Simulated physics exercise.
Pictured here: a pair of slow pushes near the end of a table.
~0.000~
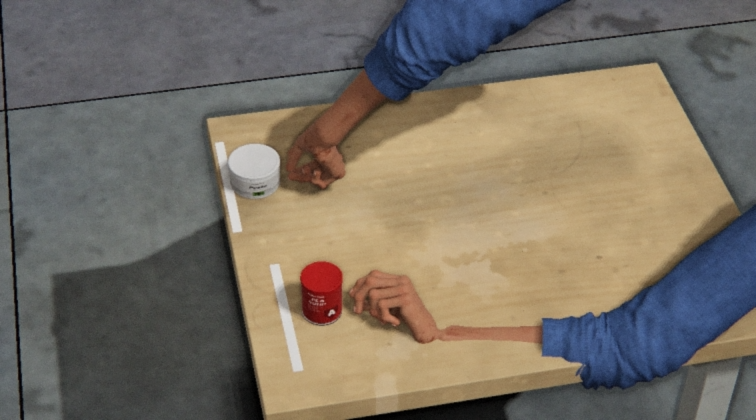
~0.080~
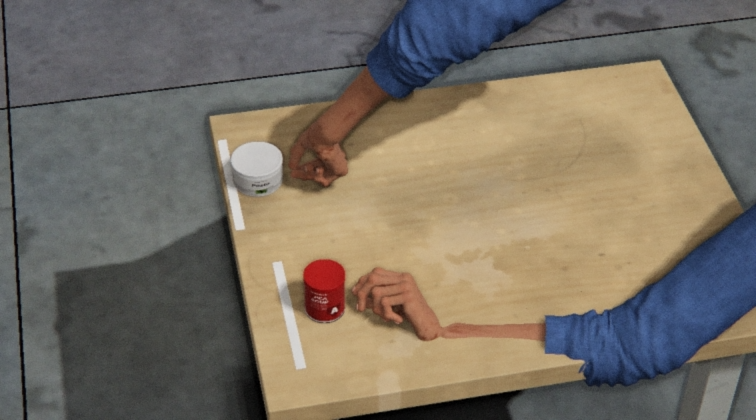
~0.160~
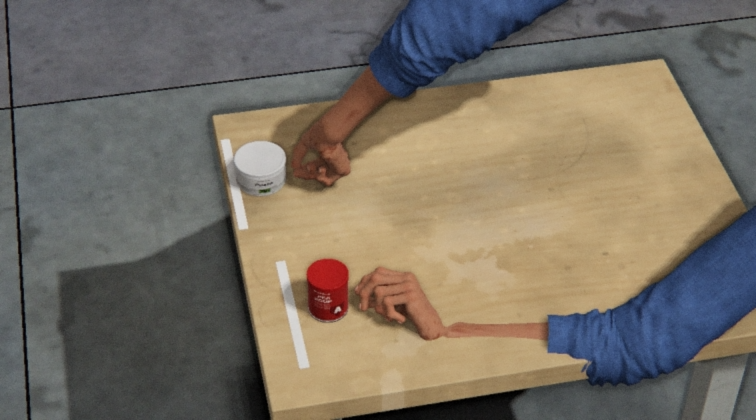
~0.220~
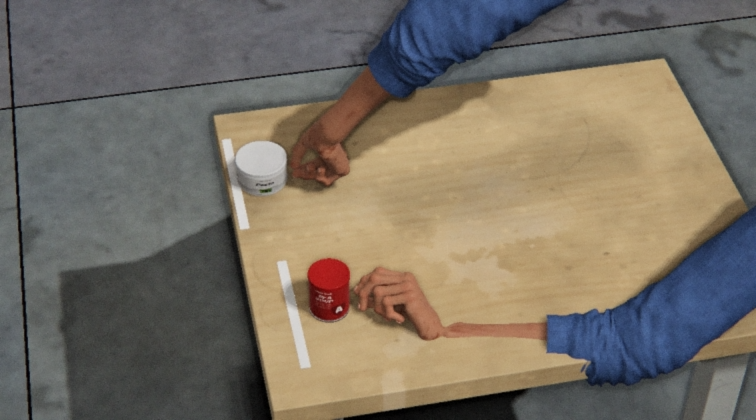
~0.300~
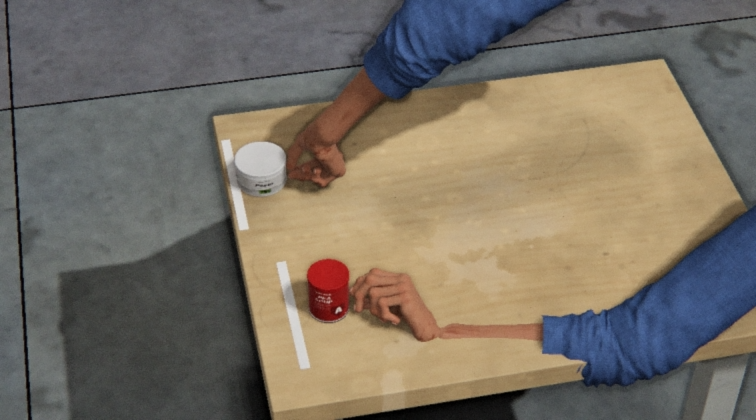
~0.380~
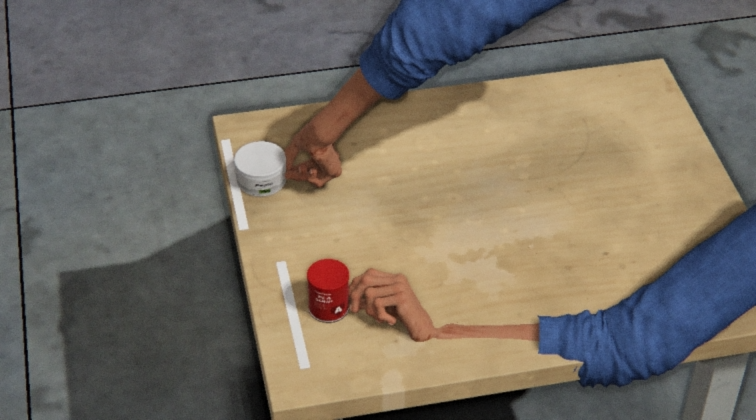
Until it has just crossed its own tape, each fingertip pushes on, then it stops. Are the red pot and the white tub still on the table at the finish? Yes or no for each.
Red pot: Yes, white tub: No.
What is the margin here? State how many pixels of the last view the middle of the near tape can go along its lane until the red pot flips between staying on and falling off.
12 px or so, leftward.
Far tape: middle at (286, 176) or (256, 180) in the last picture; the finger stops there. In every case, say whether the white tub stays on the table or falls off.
First try, the white tub holds on; second try, it tumbles off.
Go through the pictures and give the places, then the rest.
Red pot (322, 294); white tub (255, 172), in the first picture.
White tub (257, 170), in the second picture.
Red pot (328, 291), in the third picture.
White tub (262, 169), in the fourth picture.
Red pot (328, 292), in the fifth picture.
Red pot (328, 291); white tub (261, 169), in the sixth picture.
By 1.46 s, red pot shifted about its own width near (280, 298); white tub tilted by 13° near (214, 177).
By 1.80 s, red pot shifted about its own width near (266, 301); white tub dropping near (182, 282).
By 2.10 s, red pot shifted about its own width near (266, 301); white tub fallen near (216, 411).
When it is over (2.4 s), the red pot is still on the table, near (266, 301); the white tub drops to the floor.
